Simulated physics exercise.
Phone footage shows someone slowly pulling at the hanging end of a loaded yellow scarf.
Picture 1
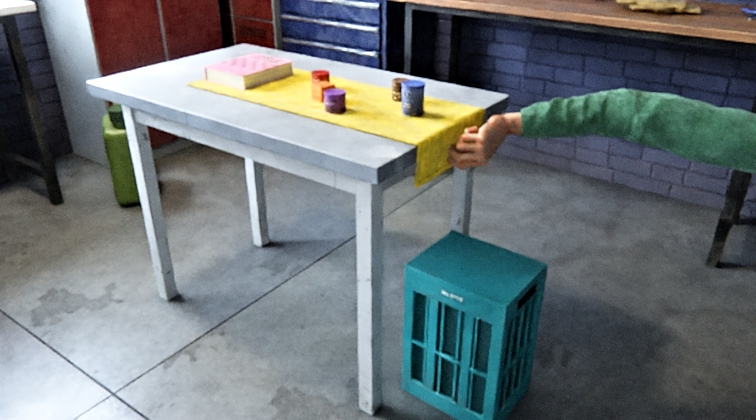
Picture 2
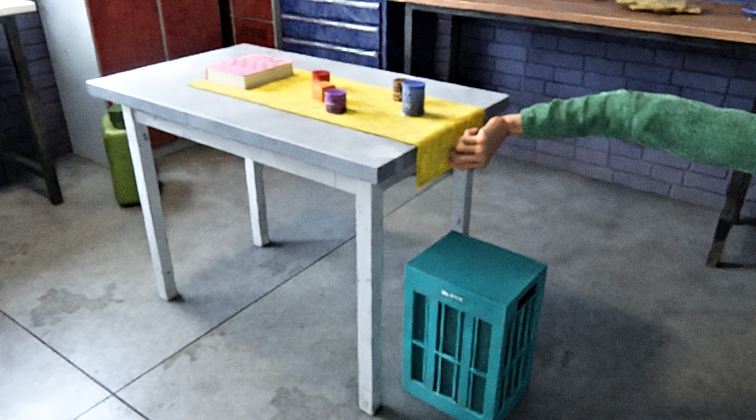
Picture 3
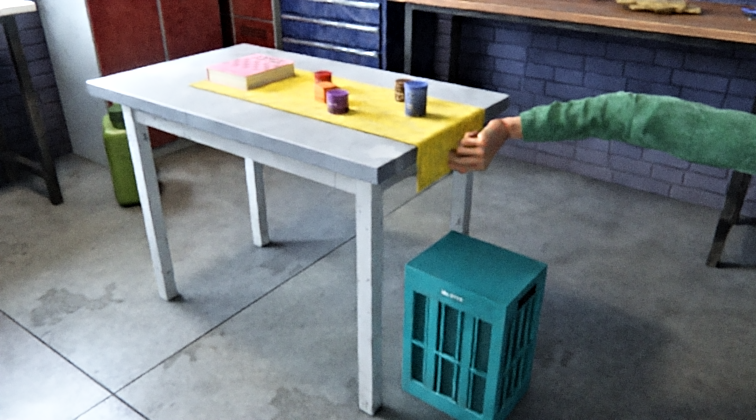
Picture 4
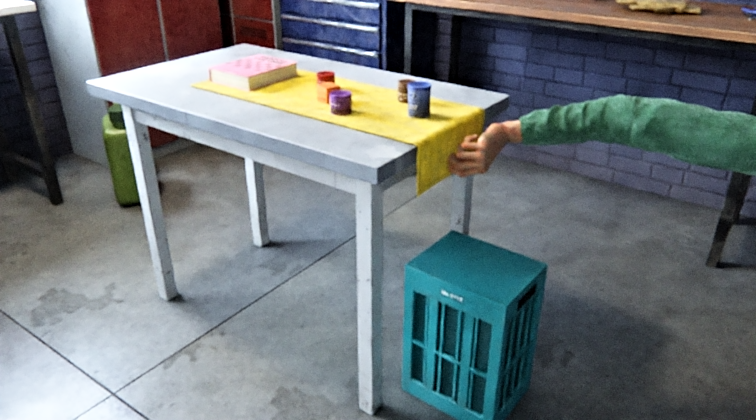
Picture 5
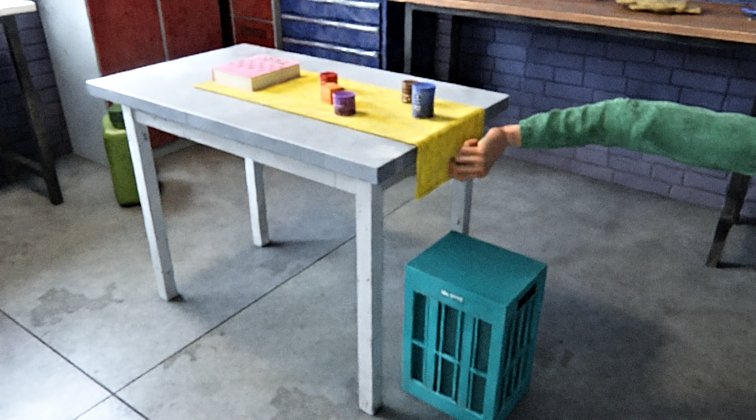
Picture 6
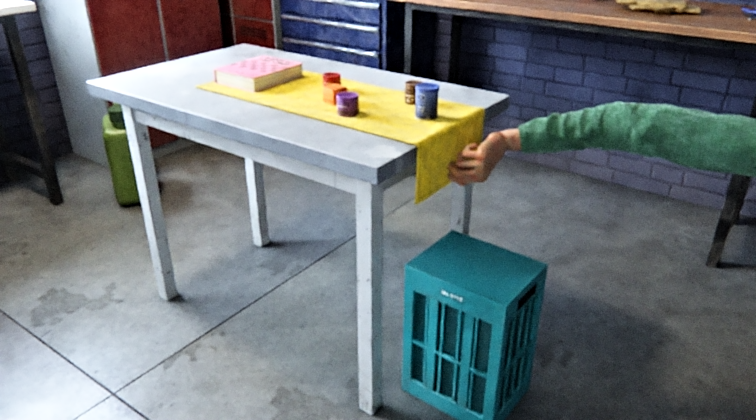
A hand in a green sleeve slowly tugged the hanging end of a yellow scarf down a little, and the small pots and pink book on it slid slightly right across the grey table.
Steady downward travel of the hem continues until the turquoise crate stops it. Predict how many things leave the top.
The count of things that fall is two.
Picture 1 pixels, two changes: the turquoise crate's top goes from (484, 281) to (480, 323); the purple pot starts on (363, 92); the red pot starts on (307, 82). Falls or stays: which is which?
As for the purple pot, it leaves the top; as for the red pot, it stays in place.
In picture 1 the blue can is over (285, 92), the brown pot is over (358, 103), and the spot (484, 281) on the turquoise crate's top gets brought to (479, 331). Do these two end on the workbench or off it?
Final state: The blue can is still in place, the brown pot is no longer up.
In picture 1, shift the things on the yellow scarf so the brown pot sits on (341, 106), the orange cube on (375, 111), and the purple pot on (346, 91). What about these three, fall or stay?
The brown pot would stay in place, the orange cube would end up off, the purple pot would stay in place.
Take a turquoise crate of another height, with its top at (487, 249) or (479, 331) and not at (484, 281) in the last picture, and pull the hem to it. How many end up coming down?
First case 1, second case 4.
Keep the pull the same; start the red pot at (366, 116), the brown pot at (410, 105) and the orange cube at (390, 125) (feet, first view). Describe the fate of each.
Red pot dropped, brown pot dropped, orange cube dropped.
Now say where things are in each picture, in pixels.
In the first frame, hem (415, 188); blue can (414, 83); brown pot (401, 80); purple pot (335, 92); orange cube (323, 84); red pot (321, 72); top of the crate (484, 281).
In the second frame, hem (416, 190); blue can (414, 83).
In the third frame, hem (417, 193); brown pot (404, 81).
In the fourth frame, hem (418, 196); purple pot (341, 93); top of the crate (484, 281).
In the fifth frame, hem (416, 200); orange cube (332, 86).
In the sixth frame, hem (415, 204); blue can (428, 86); brown pot (414, 83); purple pot (347, 95); orange cube (335, 87); red pot (332, 75).
A little later, hem near (450, 221); blue can gone.
Next, hem on the crate; blue can and brown pot gone.
When it is over, hem on the crate; blue can and brown pot gone. It carries off two.
